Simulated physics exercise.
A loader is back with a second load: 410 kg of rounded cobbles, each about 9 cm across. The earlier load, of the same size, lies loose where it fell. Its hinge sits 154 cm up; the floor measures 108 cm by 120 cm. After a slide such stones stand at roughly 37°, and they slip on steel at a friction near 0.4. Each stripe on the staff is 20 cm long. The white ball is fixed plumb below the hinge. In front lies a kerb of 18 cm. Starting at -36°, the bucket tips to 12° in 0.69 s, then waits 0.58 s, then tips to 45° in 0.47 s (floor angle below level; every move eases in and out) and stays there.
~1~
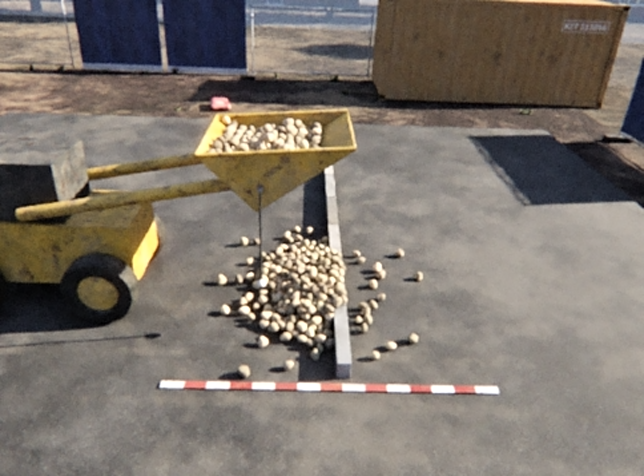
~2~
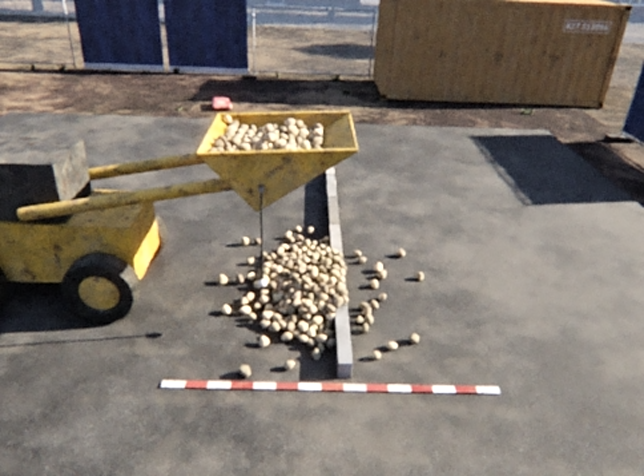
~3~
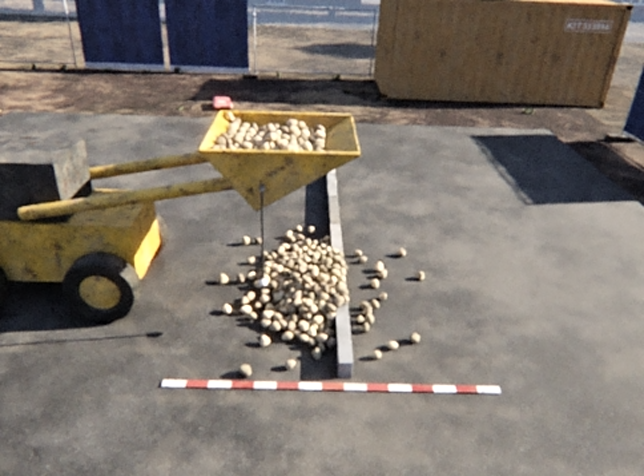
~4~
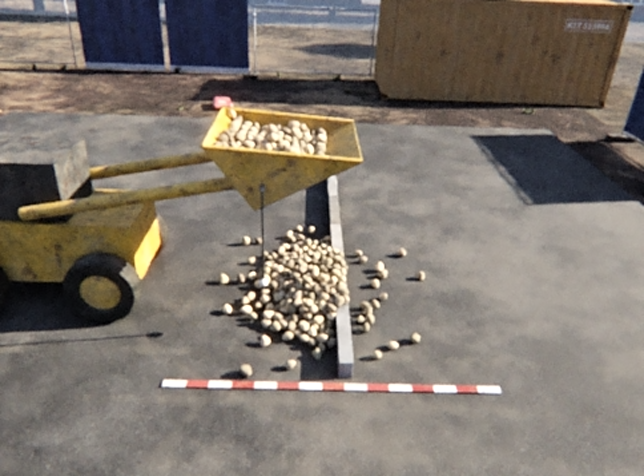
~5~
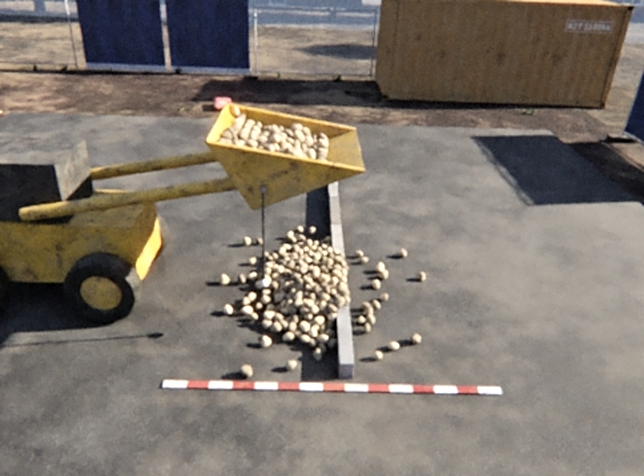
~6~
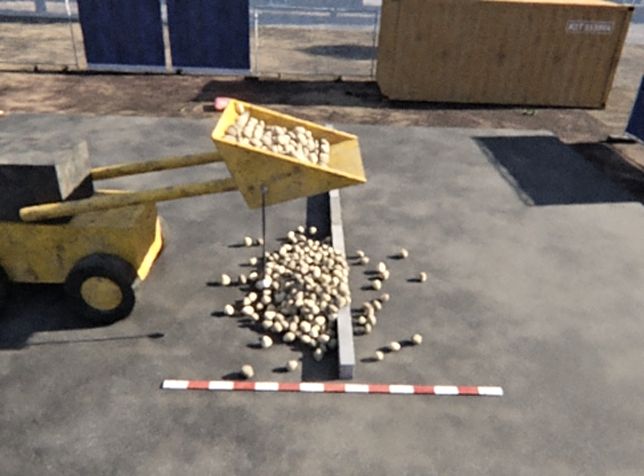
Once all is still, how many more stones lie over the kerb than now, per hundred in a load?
Roughly 89 per cent of a load more.
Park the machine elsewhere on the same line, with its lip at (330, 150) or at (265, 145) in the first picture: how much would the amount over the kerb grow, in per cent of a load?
First some 50, then 0 per cent.
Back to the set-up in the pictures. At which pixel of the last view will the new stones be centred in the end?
Near (380, 289).
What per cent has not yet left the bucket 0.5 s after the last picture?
It holds some 100 per cent.
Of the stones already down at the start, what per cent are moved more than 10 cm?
About 5 per cent.
Then, 0.2 s after the last picture the floor is at 5°; in per cent of one load, 100 in the bucket, 95 on this side of the kerb, 5 over the kerb; the foremost stones are at (395, 290).
Then, 0.5 s after the last picture the floor is at 12°; in per cent of one load, 100 in the bucket, 95 on this side of the kerb, 5 over the kerb; the foremost stones are at (395, 290).
Then, 1.9 s after the last picture the floor is at 45°; in per cent of one load, 8 in the bucket, 124 on this side of the kerb, 67 over the kerb; the foremost stones are at (426, 284).
Then, 4.7 s after the last picture the floor is at 45°; in per cent of one load, 0 in the bucket, 106 on this side of the kerb, 94 over the kerb; the foremost stones are at (474, 286). Net gain over the kerb, 89.
